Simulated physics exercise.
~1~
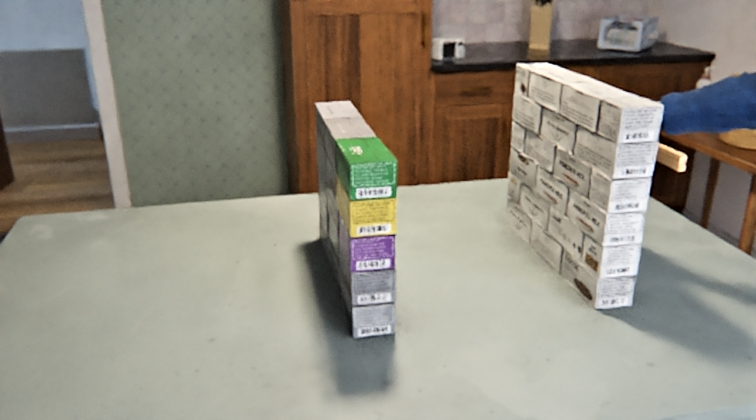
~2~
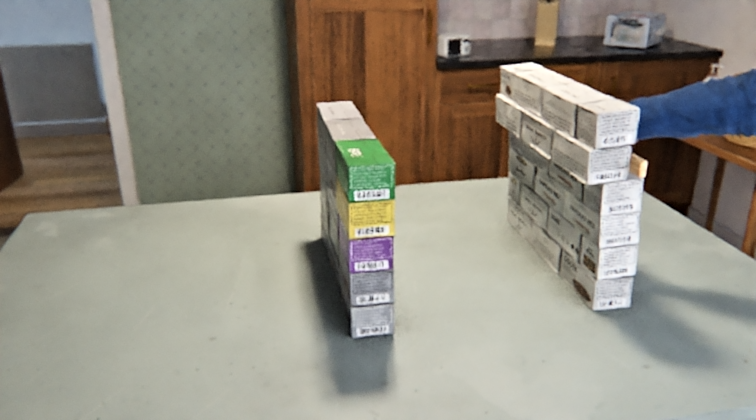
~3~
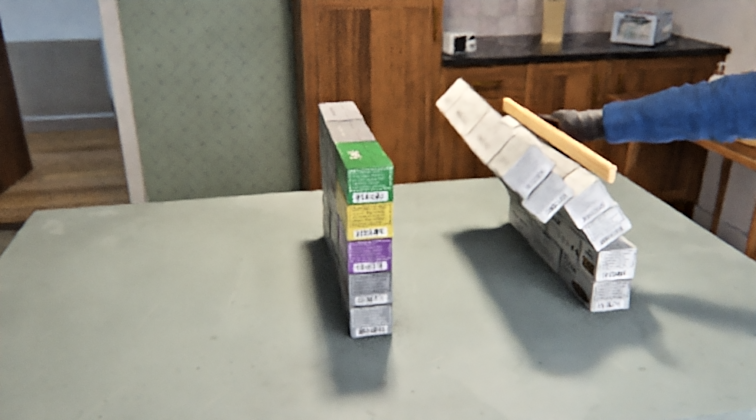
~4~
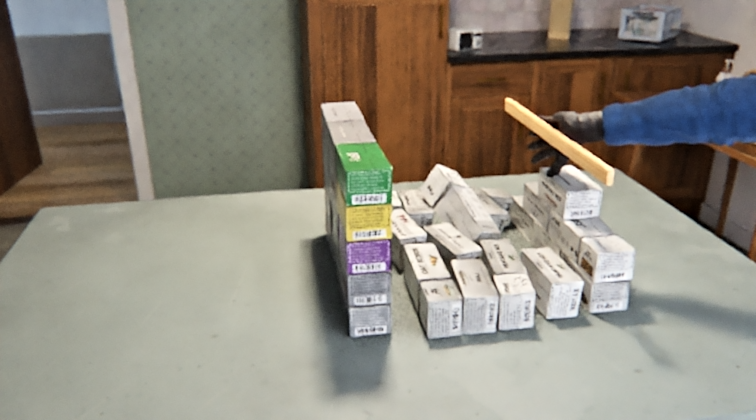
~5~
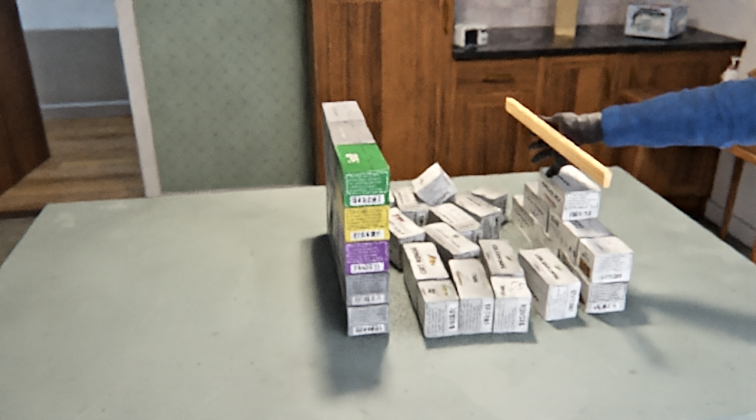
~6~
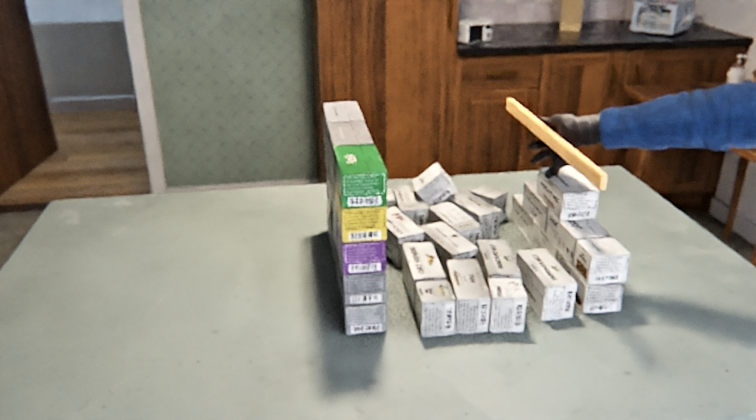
The clip shows a gloved hand pushing a wooden batten against a wall of pale packets on a table, toppling its upper part leftward into a heap, while the neighbouring stack with green, yellow and purple packets stays standing and the batten stops above the remains.
